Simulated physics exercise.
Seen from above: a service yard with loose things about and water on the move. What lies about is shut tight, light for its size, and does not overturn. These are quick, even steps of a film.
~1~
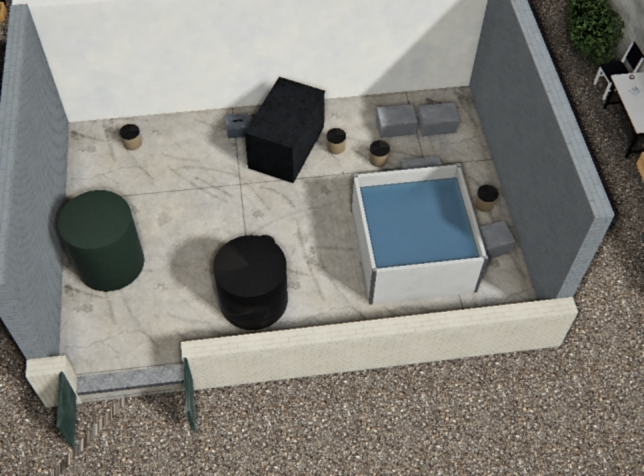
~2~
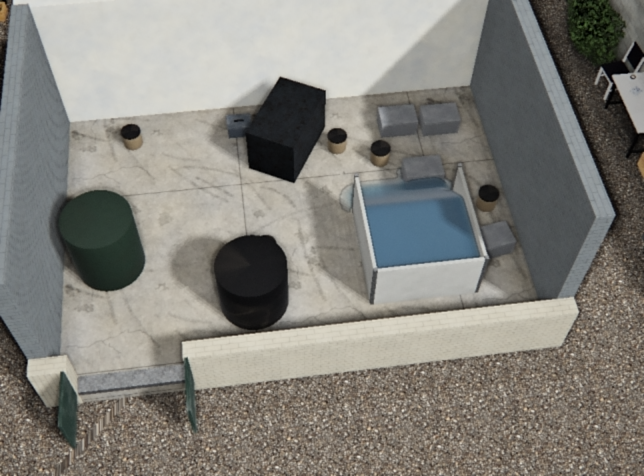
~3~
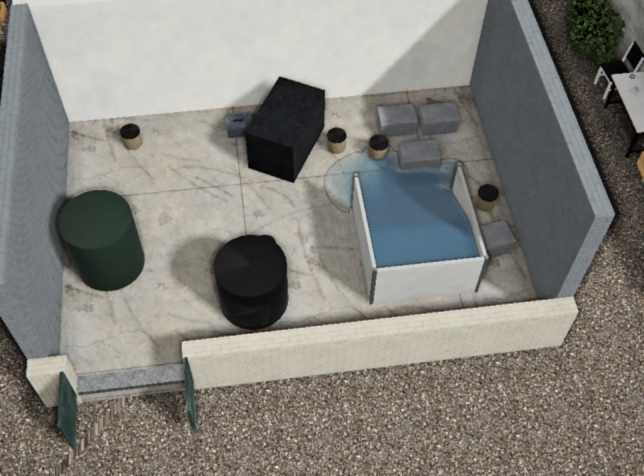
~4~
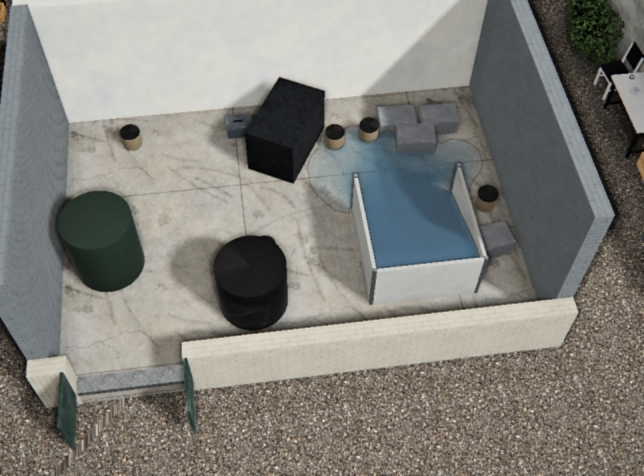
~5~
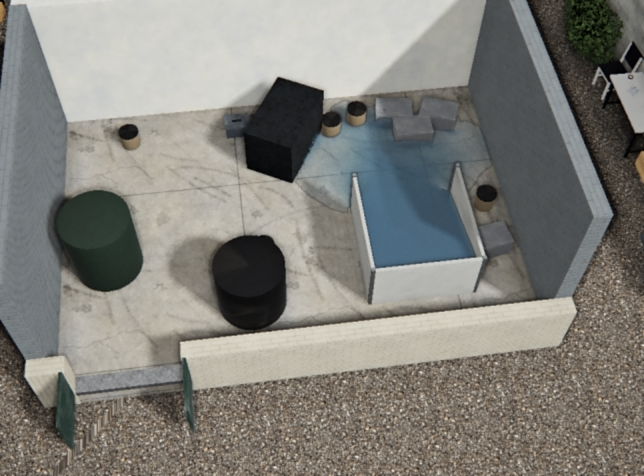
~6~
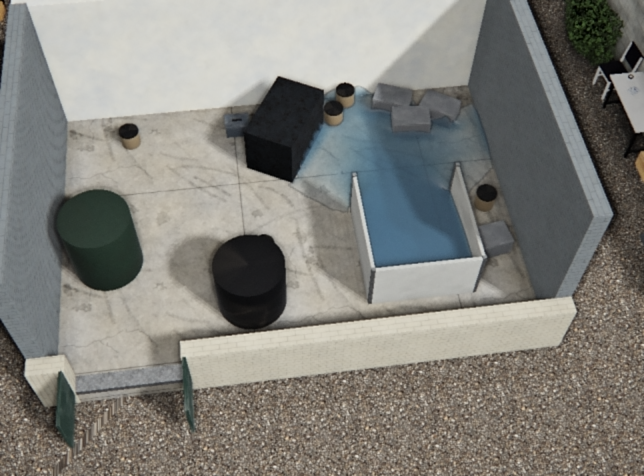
The video shows a walled yard seen from above, where blue water pours from the open back of a white tank and spreads across the paved floor, pushing grey blocks and small round containers toward the rear wall.
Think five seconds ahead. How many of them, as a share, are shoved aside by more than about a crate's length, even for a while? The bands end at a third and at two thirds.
It is two thirds or more.
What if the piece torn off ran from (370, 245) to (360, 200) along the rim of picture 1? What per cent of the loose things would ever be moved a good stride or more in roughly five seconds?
I make it 20 per cent.
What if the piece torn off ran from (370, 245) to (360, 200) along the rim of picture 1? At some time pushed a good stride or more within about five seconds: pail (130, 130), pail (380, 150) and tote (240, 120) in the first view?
In that order: Pushed that far, never so far, not that far.
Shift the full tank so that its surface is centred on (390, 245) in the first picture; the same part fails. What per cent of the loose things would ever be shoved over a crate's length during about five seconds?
Close to 80 %.
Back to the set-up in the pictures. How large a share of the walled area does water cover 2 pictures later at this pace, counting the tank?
Close to 30 %.
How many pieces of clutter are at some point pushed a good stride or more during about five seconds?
I count 10.
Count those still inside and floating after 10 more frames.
5 of them.
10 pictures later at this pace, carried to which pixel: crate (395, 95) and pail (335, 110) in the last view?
Near (415, 76) and (289, 84).
A moment on, 5 of 10 are well off their spots; 4 afloat.
Next, 4 of 10 are well off their spots; 5 afloat.
Later, 9 of 10 are well off their spots; 8 afloat.
In the end, 10 of 10 are well off their spots, and 10 have been at some point; 9 afloat.
